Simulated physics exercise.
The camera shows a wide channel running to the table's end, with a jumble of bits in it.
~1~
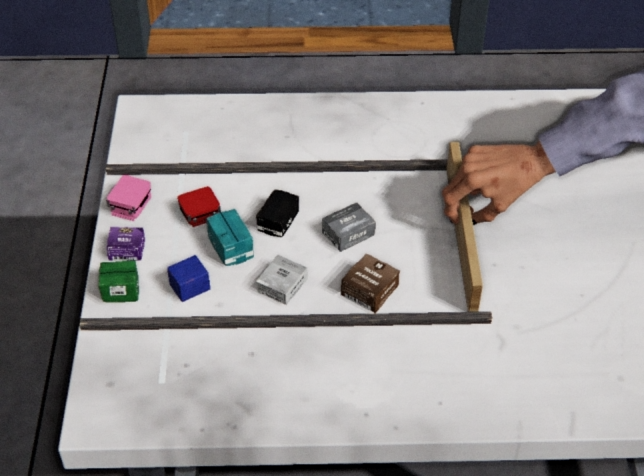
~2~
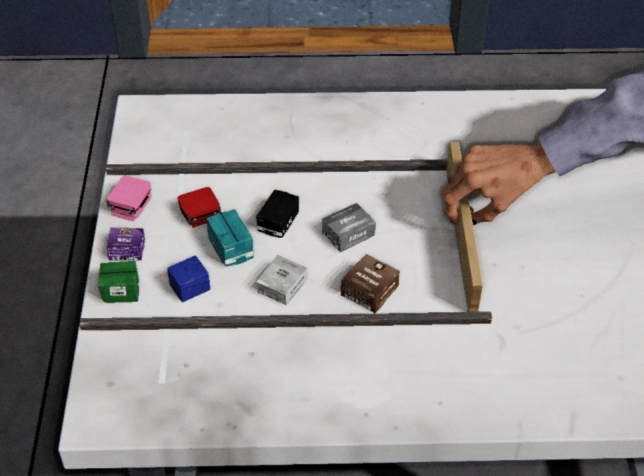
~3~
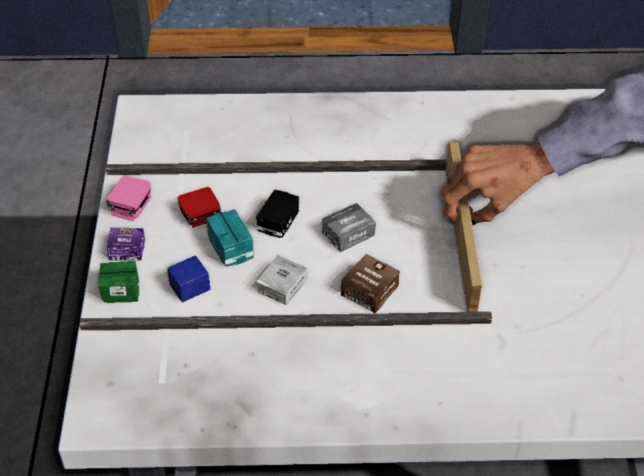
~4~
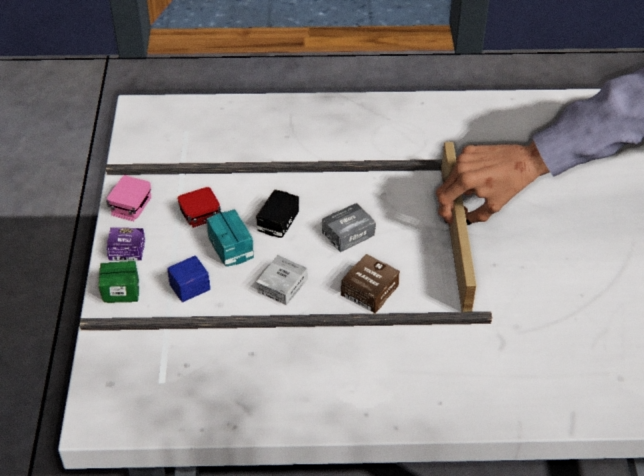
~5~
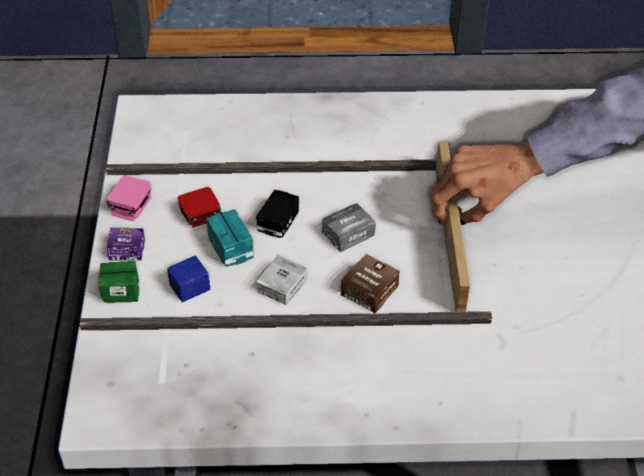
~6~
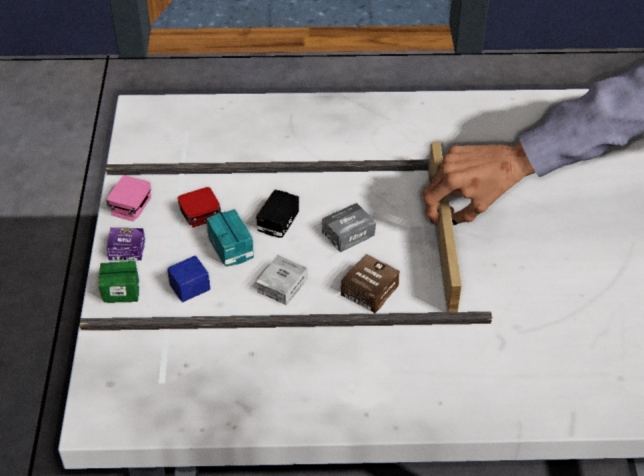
A hand in a grey-purple sleeve grips an upright wooden board at the right of a channel between two dark strips on a white tabletop, seen from above at an angle. Pink, purple and green boxes sit at the left, with red, turquoise, blue, black, white, grey and brown ones rightward. The hand holds nearly still, then slides the board slightly left; the boxes and camera stay still.
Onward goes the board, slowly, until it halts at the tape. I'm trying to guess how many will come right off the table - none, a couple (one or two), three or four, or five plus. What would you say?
I would say three or four.
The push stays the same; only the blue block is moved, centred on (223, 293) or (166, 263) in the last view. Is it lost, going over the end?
Order of tries: On, on.
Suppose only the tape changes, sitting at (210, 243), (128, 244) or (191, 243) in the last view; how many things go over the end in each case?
Tallies in the order asked: 1, 7, 1.
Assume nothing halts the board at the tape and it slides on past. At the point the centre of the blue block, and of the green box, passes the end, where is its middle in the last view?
Approx. (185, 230) / approx. (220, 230) for the other.
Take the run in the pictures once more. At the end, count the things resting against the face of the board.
Tally at the end: 3.
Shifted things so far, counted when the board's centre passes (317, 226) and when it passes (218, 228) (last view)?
By then 4, and 10.
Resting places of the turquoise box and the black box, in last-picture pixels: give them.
In the last picture the turquoise box sits at (118, 247) while the black box sits at (155, 201).
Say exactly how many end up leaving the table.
The number is 4.
Soon after, none off yet; pink case at rest near (130, 199); green box at rest near (119, 282); purple box at rest near (126, 244).
In the end, the number that fall off is three or four; gone, blue block, purple box, green box and pink case.
